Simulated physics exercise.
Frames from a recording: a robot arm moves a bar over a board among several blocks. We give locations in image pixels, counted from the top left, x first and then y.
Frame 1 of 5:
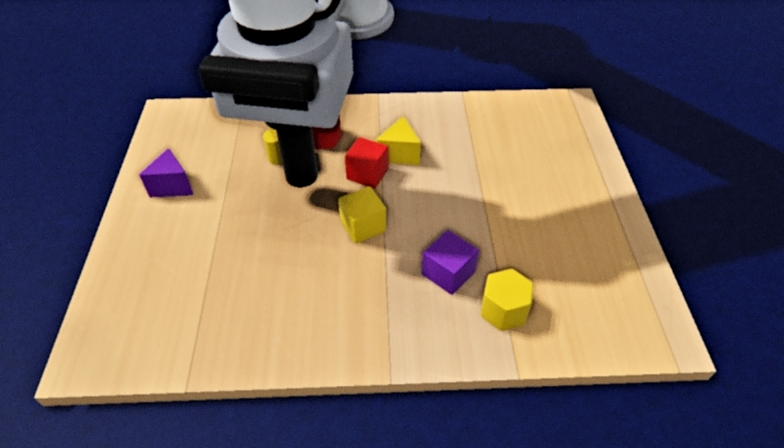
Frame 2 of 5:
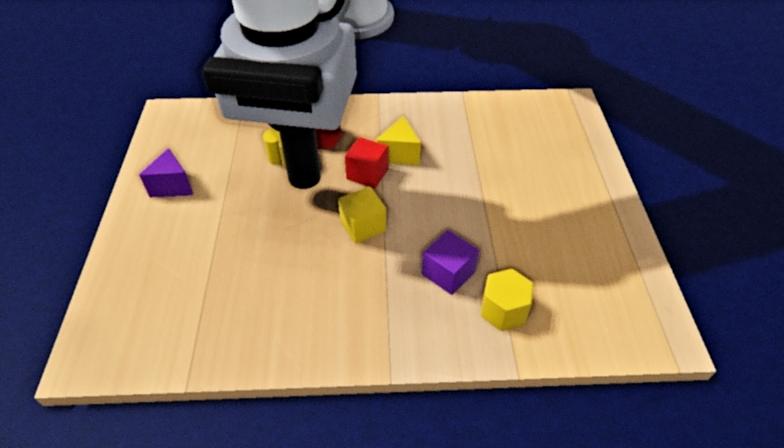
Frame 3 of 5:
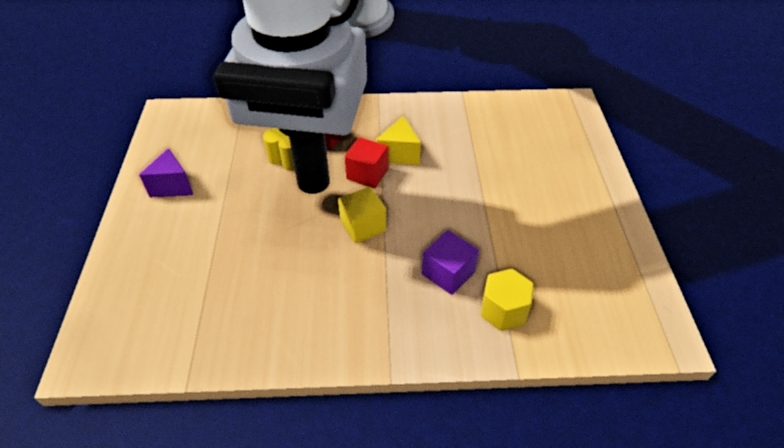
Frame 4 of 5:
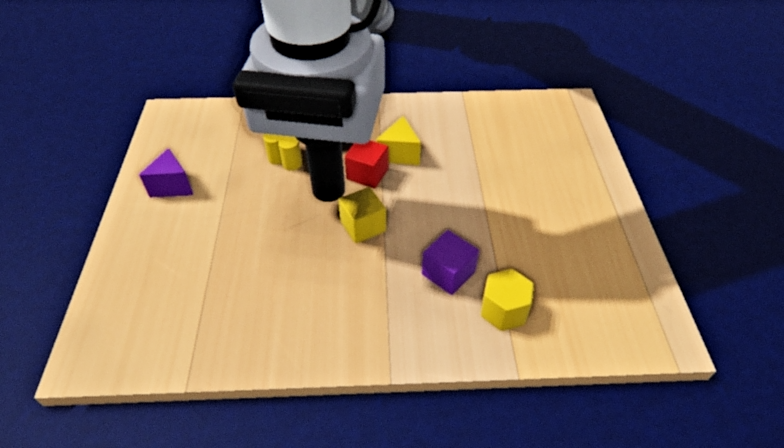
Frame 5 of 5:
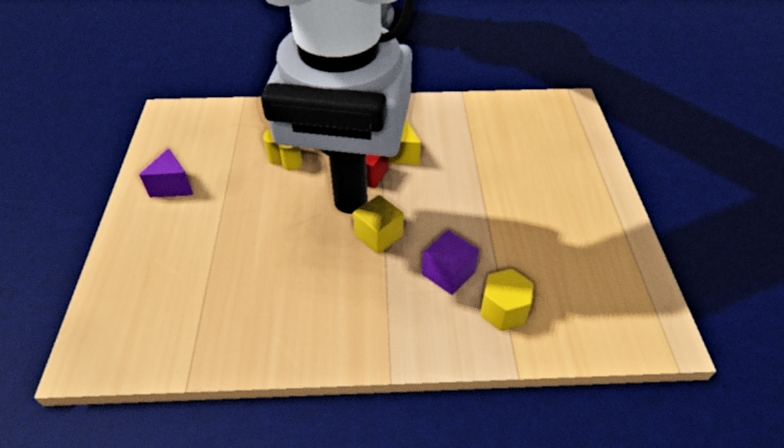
A robot arm moves a black bar right and nudges a yellow block across the board.
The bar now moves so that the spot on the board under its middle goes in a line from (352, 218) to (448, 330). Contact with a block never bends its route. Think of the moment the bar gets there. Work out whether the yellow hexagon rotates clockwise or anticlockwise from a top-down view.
Seen from overhead, it turns clockwise.
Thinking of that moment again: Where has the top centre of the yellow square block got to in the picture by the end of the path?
Its top centre lands on (473, 277).
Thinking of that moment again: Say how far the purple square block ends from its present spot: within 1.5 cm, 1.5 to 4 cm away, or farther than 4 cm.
My answer is that it shifts over 4 cm.
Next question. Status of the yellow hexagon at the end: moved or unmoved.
Once the path is done, it is somewhere new.
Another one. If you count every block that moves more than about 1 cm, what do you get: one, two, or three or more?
Total moved: Three or more.
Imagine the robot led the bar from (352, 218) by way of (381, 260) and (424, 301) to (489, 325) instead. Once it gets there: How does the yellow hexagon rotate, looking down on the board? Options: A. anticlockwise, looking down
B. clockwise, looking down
My pick is B.
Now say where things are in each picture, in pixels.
The first picture shows lower end of the bar at (302, 177), tops of blocks, red square block at (367, 150), yellow square block at (362, 203), purple square block at (451, 250), yellow hexagon at (510, 288).
The second picture shows bar at (305, 178), blocks as before.
The third picture shows bar at (314, 183), blocks as before.
The fourth picture shows bar at (329, 191), blocks as before.
The fifth picture shows bar at (351, 202), red square block partly hidden, yellow square block at (378, 212), purple square block at (451, 250), yellow hexagon at (510, 288).
The first path, step by step. One third of the way, bar at (382, 236); yellow square block at (418, 238), turned 30° anticlockwise; purple square block at (457, 254), turned 15° anticlockwise.
Two thirds of the way, bar at (415, 273); yellow square block at (455, 267), turned 55° anticlockwise; purple square block at (496, 264), turned 55° anticlockwise; yellow hexagon at (535, 295), turned 35° clockwise.
At the end, bar at (450, 315); red square block not moved; yellow square block at (473, 277), turned 80° anticlockwise; purple square block at (509, 263), turned 75° anticlockwise; yellow hexagon at (537, 295), turned 40° clockwise.
